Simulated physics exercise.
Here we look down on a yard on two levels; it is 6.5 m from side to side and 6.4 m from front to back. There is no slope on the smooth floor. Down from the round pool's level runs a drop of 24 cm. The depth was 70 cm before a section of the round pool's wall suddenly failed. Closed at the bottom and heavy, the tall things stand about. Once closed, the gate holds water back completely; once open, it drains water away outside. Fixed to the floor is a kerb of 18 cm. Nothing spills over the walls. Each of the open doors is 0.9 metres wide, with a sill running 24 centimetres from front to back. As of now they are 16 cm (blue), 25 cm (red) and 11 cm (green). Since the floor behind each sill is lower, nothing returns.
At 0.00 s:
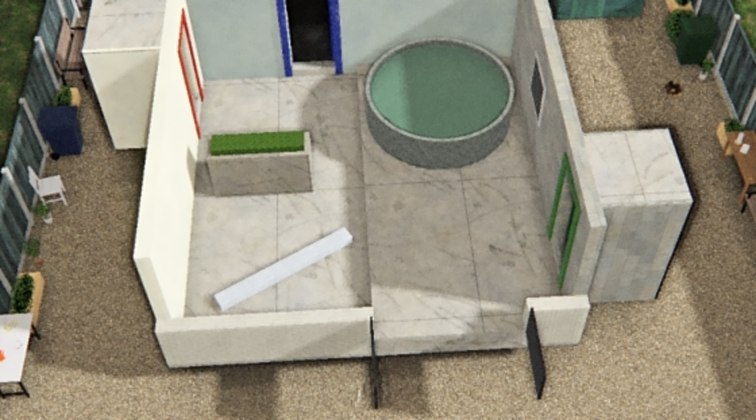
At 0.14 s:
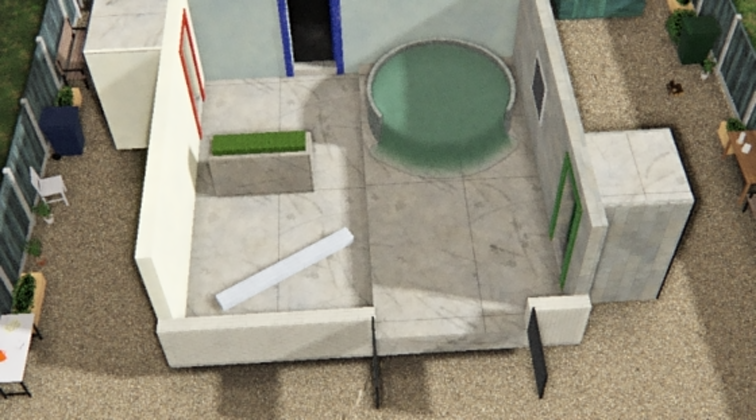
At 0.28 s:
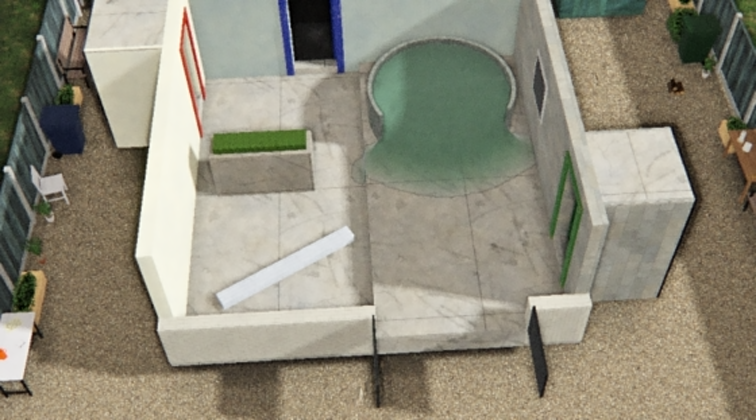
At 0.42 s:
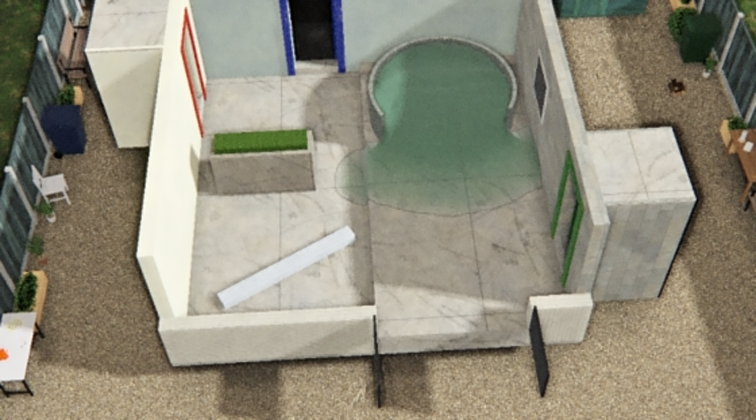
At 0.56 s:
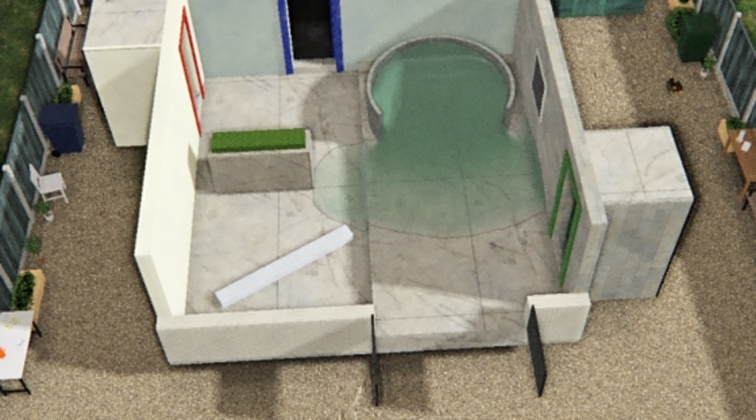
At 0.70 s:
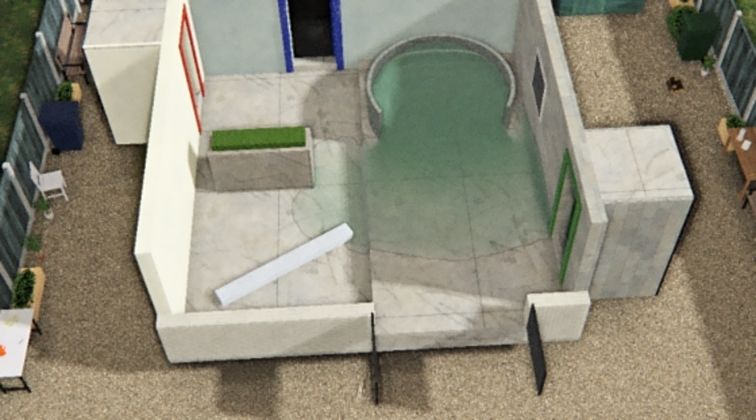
Greenish water pours through a gap in the front of a round pool's wall and spreads across the pale floor of a walled yard, fanning forward and left past a grassy-topped planter toward a long white block.
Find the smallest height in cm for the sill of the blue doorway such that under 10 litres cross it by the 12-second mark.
Around 7 cm is just enough.
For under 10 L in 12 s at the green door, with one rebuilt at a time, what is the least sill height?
Green - roughly 24 cm.
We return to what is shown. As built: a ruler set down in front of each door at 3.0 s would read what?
In cm: Blue 0, red 0, green 20.
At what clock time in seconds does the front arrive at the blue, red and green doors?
Blue: 7.0 s; red: 4.5 s; green: 0.8 s.
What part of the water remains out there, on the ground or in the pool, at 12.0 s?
What remains is some 52 per cent of the water.
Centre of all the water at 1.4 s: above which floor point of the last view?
The water's centre is at about (443, 157).
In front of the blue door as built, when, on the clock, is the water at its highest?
Peak: Close to 9.5 s.
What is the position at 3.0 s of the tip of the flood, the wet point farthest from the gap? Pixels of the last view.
Close to pixel (183, 340).
After 1.4 s water covers 55 % of the floor, deepest (47 cm) near (567, 311); it has not reached the blue door.
After 3.0 s water covers 65 % of the floor, deepest (34 cm) near (557, 312); it has not reached the blue door.
After 12.0 s water covers 95 % of the floor, deepest (14 cm) near (204, 85); 8 cm at the blue door, 0 litres in over its 16 cm sill.
At the blue door as built, the water arrived by 6.9 s and peaked near 11 cm at 9.6 s.
With a sill of 6 cm, 17 litres would have come in within the 12 s; with 8.5 cm, 4 litres. So under 10 litres takes about 7 cm.
